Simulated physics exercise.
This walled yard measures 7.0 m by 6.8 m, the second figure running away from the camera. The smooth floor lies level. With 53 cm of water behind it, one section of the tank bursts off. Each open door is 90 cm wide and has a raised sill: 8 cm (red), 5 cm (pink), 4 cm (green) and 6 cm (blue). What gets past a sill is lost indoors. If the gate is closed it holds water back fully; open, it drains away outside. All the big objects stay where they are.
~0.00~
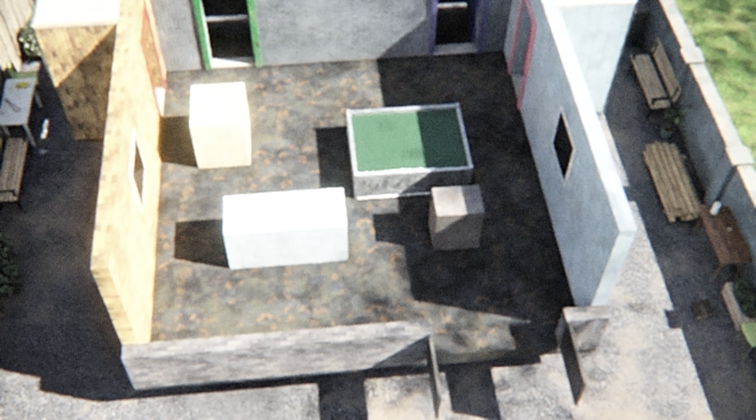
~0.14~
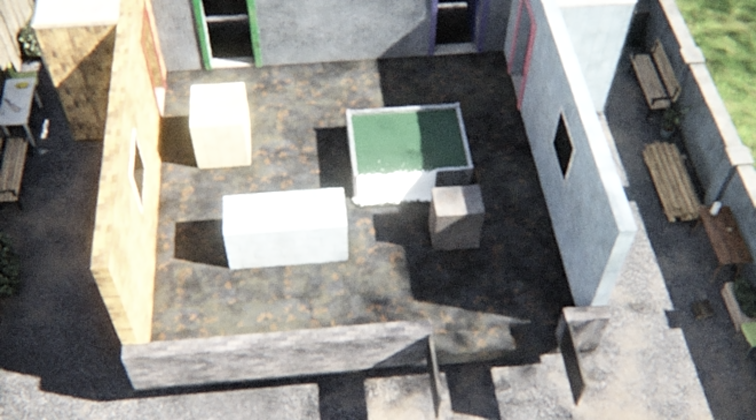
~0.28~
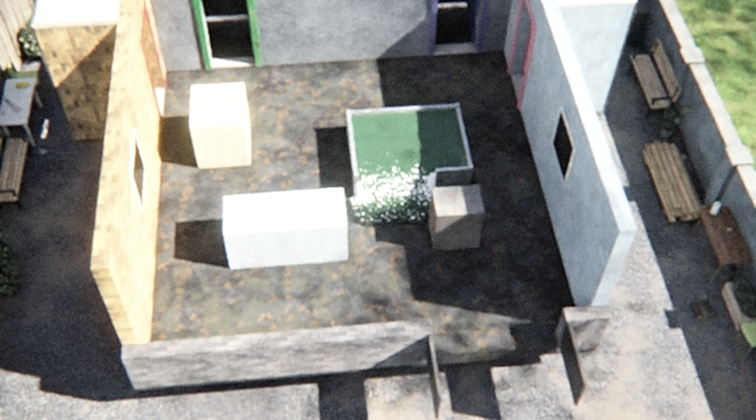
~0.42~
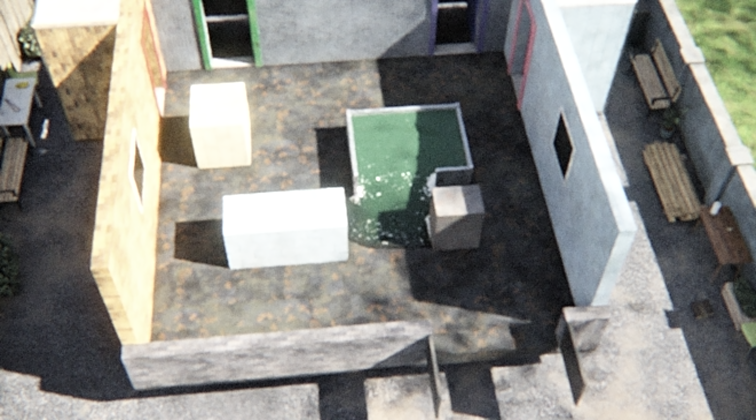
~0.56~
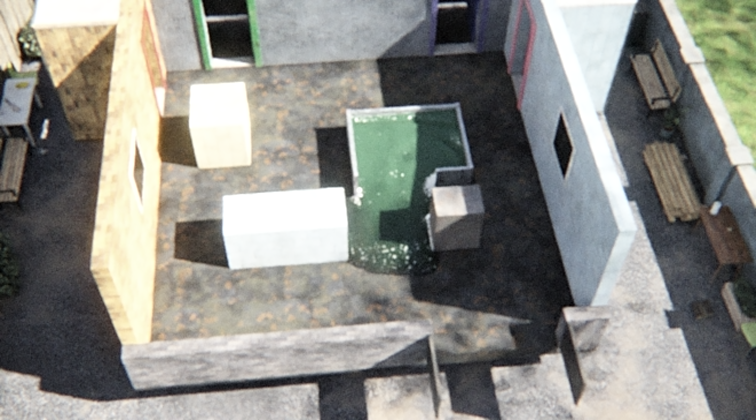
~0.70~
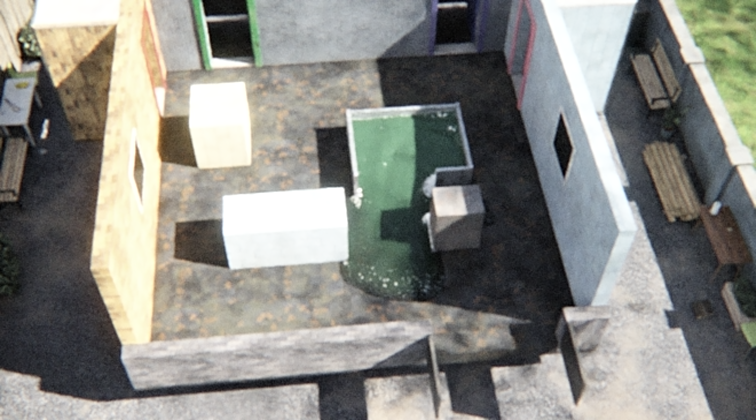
Green water bursting from the near side of a rectangular tank, foaming, then spreading across a walled yard's floor between pale blocks.
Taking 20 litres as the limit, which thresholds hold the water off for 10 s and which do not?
The water let in: At the red door it keeps below the limit; at the pink door it does not reach the limit; at the green door it stays under the limit; at the blue door it stays under the limit.
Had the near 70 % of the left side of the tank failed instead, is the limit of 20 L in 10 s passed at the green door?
Against that limit: Green past it.
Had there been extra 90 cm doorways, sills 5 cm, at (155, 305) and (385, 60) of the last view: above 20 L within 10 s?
In turn: Over, not over.
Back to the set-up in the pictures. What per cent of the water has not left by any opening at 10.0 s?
Some 74 per cent remains.
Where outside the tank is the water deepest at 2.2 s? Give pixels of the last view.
At about (376, 347).
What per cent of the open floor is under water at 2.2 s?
Some 25 per cent of it.
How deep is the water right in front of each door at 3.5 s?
Depths in cm: Red 0, pink 1, green 0, blue 0.
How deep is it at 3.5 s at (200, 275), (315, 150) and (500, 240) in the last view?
Roughly 2, 0 and 0 cm, in turn.
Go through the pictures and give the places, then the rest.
The first picture shows still water, 53 cm deep, in the tank at (408, 142).
In the second picture, water pours out at (396, 187) and has run 0.8 m, to a hidden place; typically 5 cm deep outside, 53 cm at the tank's back.
In the third picture, the front is at (354, 218), 0.9 m from the gap at (396, 188); 0.9 m2 of floor is under water; 53 cm left at the back of the tank.
In the fourth picture, water pours out at (396, 188) and has run 1.3 m, to a hidden place; typically 8 cm deep outside, 52 cm at the tank's back.
In the fifth picture, the front is at (424, 271), 1.8 m from the gap at (396, 189); 2.8 m2 of floor is under water; 44 cm left at the back of the tank.
In the sixth picture, the front is at (428, 295), 2.3 m from the gap at (396, 188); 3.7 m2 of floor is under water; 47 cm left at the back of the tank.
After 1.4 s water covers 20 % of the floor and is deepest (27 cm) near (365, 348); red door not reached, pink door not reached, green door not reached, blue door not reached.
After 2.2 s water covers 25 % of the floor and is deepest (32 cm) near (376, 347); red door not reached, pink door not reached, green door not reached, blue door not reached.
After 3.5 s water covers 40 % of the floor and is deepest (18 cm) near (386, 336); red door not reached, pink door 1 cm at the sill, 0 L in, green door not reached, blue door not reached.
After 6.0 s water covers 55 % of the floor and is deepest (10 cm) near (149, 366); red door not reached, pink door 1 cm at the sill, 0 L in, green door not reached, blue door 1 cm at the sill, 0 L in.
After 10.0 s water covers 80 % of the floor and is deepest (6 cm) near (160, 175); red door 3 cm at the sill, 0 L in, pink door 1 cm at the sill, 0 L in, green door 3 cm at the sill, 0 L in, blue door 2 cm at the sill, 0 L in.
